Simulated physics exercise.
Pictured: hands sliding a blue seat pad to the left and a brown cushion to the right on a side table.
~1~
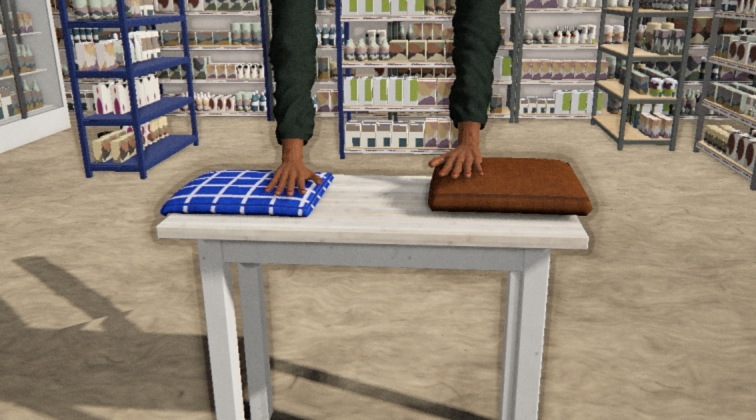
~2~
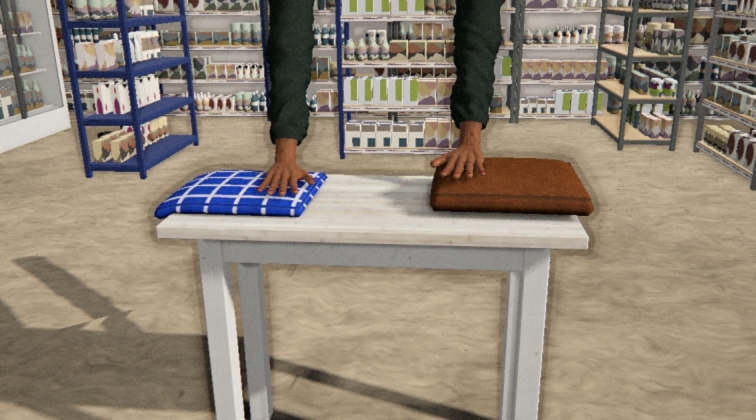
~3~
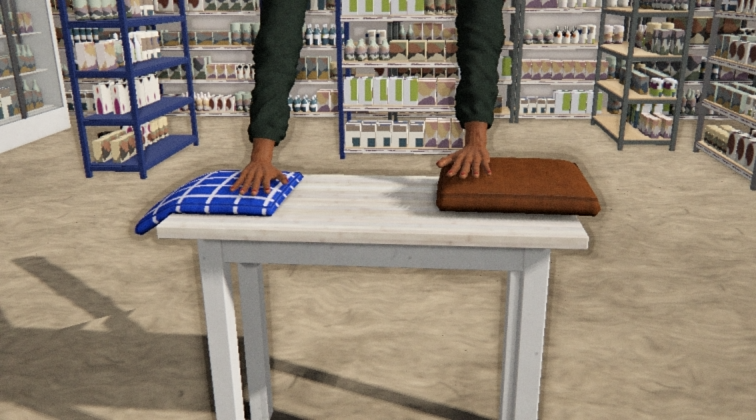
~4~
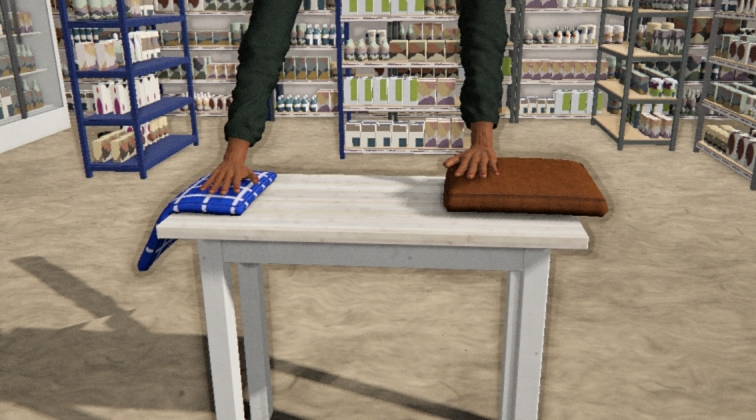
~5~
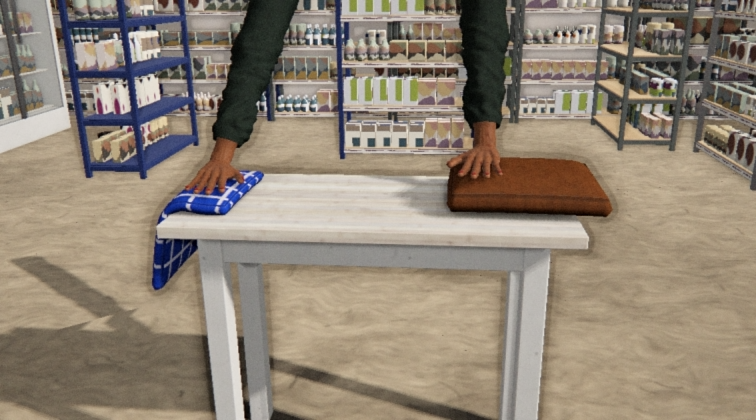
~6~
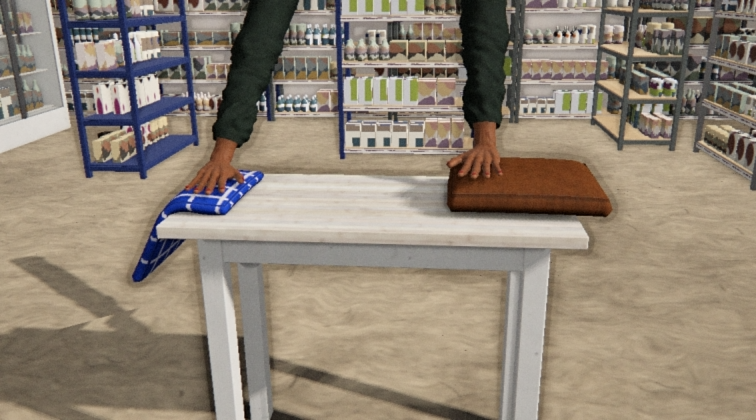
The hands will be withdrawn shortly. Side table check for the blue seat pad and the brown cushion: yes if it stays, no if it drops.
At the end, blue seat pad: Gone off; brown cushion: Still there.
Then, 0.42 s past the final frame, seat pad falling near (187, 256); cushion unmoved.
Then, 0.66 s past the final frame, seat pad on the floor; cushion unmoved.
When it is over, seat pad on the floor; cushion unmoved. The blue seat pad goes down and the brown cushion stays up there.
